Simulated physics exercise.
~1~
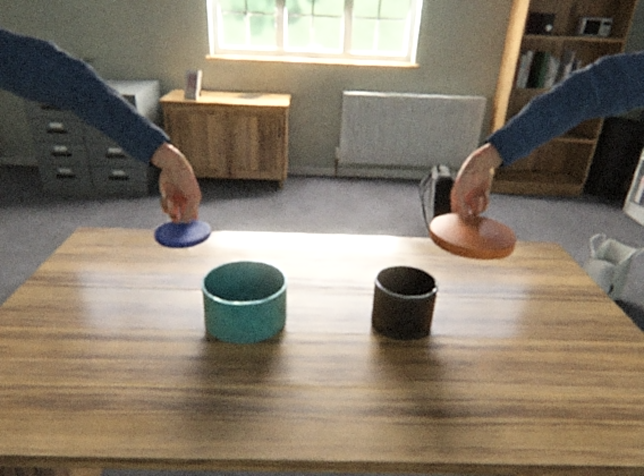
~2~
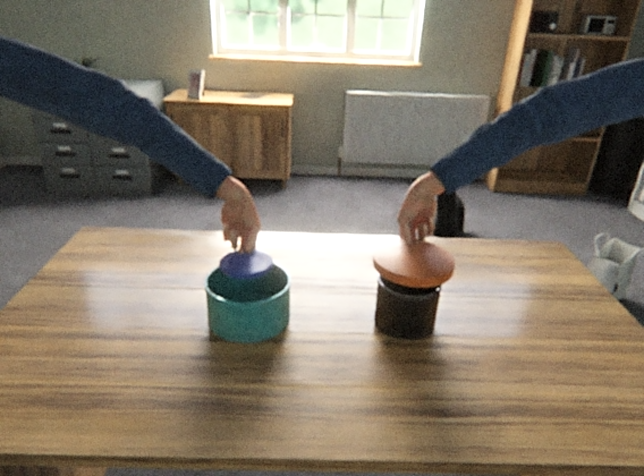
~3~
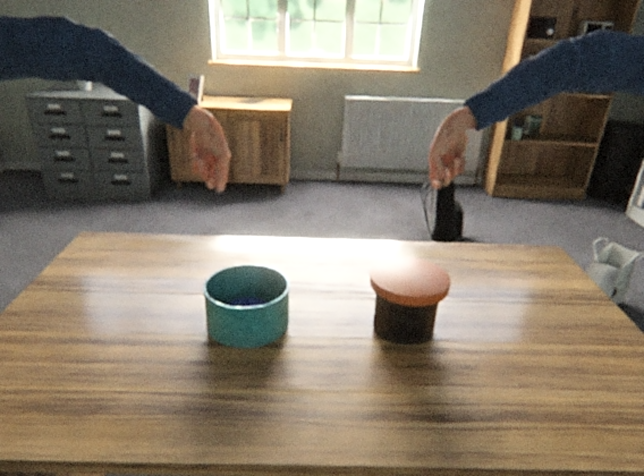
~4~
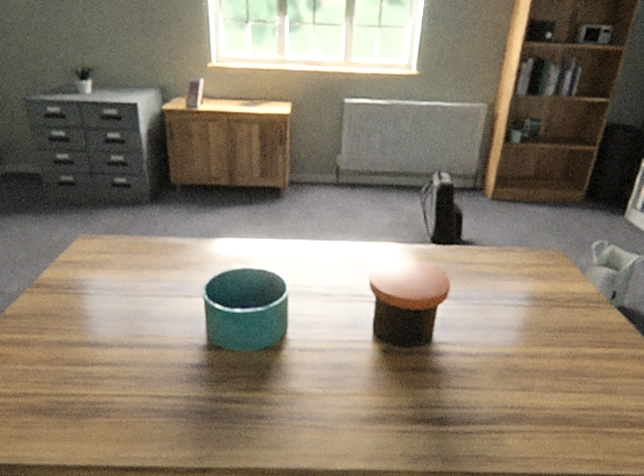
Two hands lowering discs over containers on a wooden table and withdrawing, the blue one dropping inside, the orange one covering its jar.
